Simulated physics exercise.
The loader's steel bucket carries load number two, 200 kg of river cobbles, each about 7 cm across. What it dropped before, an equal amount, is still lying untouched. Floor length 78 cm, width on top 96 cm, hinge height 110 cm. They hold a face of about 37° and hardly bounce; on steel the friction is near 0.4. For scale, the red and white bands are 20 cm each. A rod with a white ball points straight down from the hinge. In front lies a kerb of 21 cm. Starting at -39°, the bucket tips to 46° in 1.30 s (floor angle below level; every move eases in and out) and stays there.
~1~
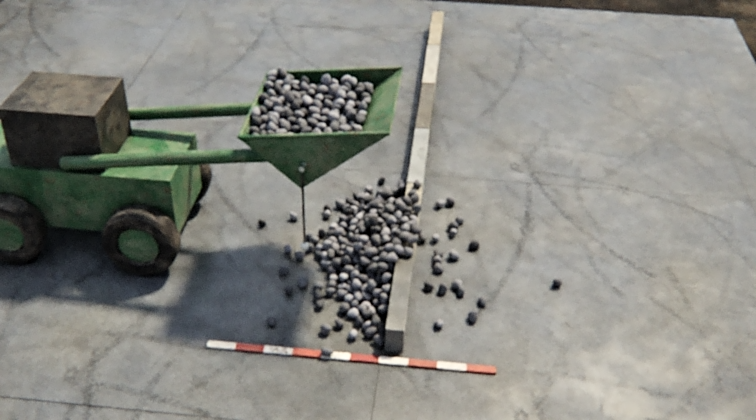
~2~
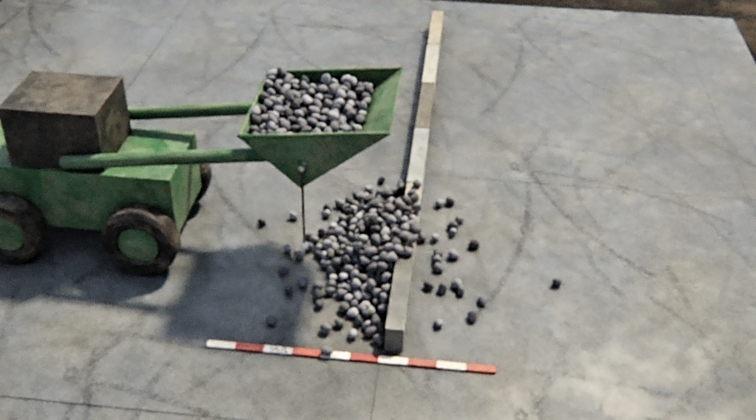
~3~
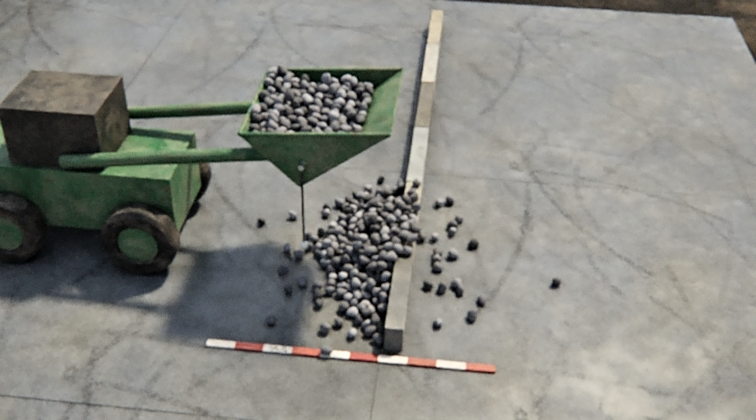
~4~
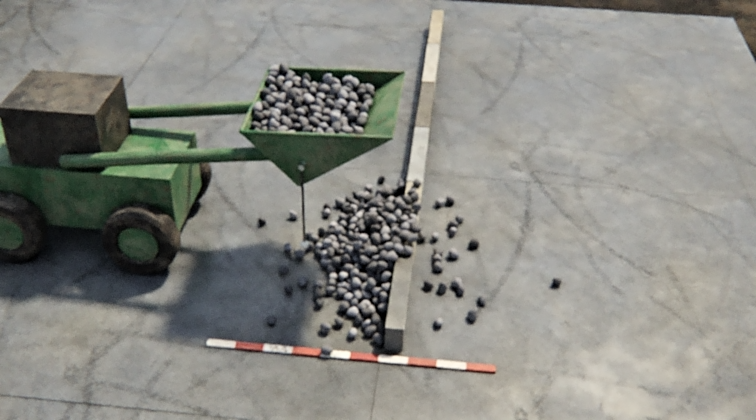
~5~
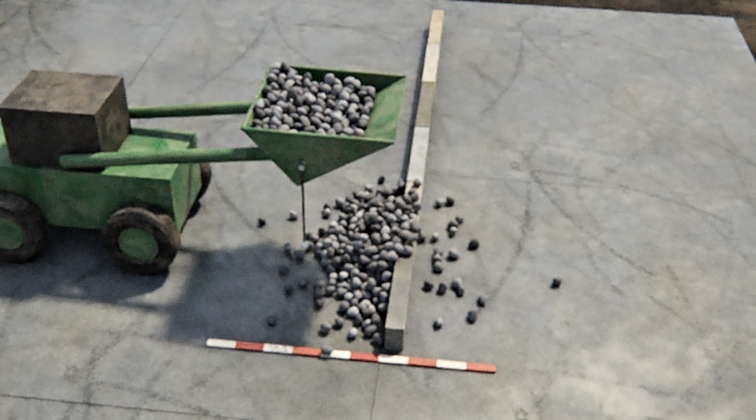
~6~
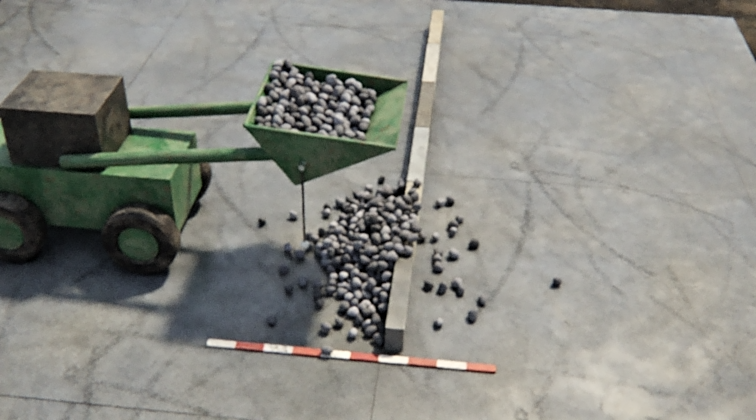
Green toy-like loader tilting its stone-filled bucket slightly forward, lip dipping at right, above a still stone pile against a kerb.
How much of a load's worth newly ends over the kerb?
About 42 per cent.
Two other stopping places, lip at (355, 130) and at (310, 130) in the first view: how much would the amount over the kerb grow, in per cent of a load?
First some 5, then 0 per cent.
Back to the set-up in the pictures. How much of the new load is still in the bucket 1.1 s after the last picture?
It holds some 25 per cent.
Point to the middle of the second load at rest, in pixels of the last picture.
Around (396, 244).
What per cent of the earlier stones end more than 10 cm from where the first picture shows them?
Roughly 15 per cent of them.
Then, 0.7 s after the last picture the floor is at 33°; in per cent of one load, 100 in the bucket, 95 on this side of the kerb, 6 over the kerb; the foremost stones are at (477, 272).
Then, 1.1 s after the last picture the floor is at 46°; in per cent of one load, 27 in the bucket, 160 on this side of the kerb, 13 over the kerb; the foremost stones are at (477, 272).
Then, 1.5 s after the last picture the floor is at 46°; in per cent of one load, 0 in the bucket, 159 on this side of the kerb, 41 over the kerb; the foremost stones are at (503, 271).
Then, 3.9 s after the last picture the floor is at 46°; in per cent of one load, 0 in the bucket, 152 on this side of the kerb, 48 over the kerb; the foremost stones are at (565, 299). Net gain over the kerb, 42.
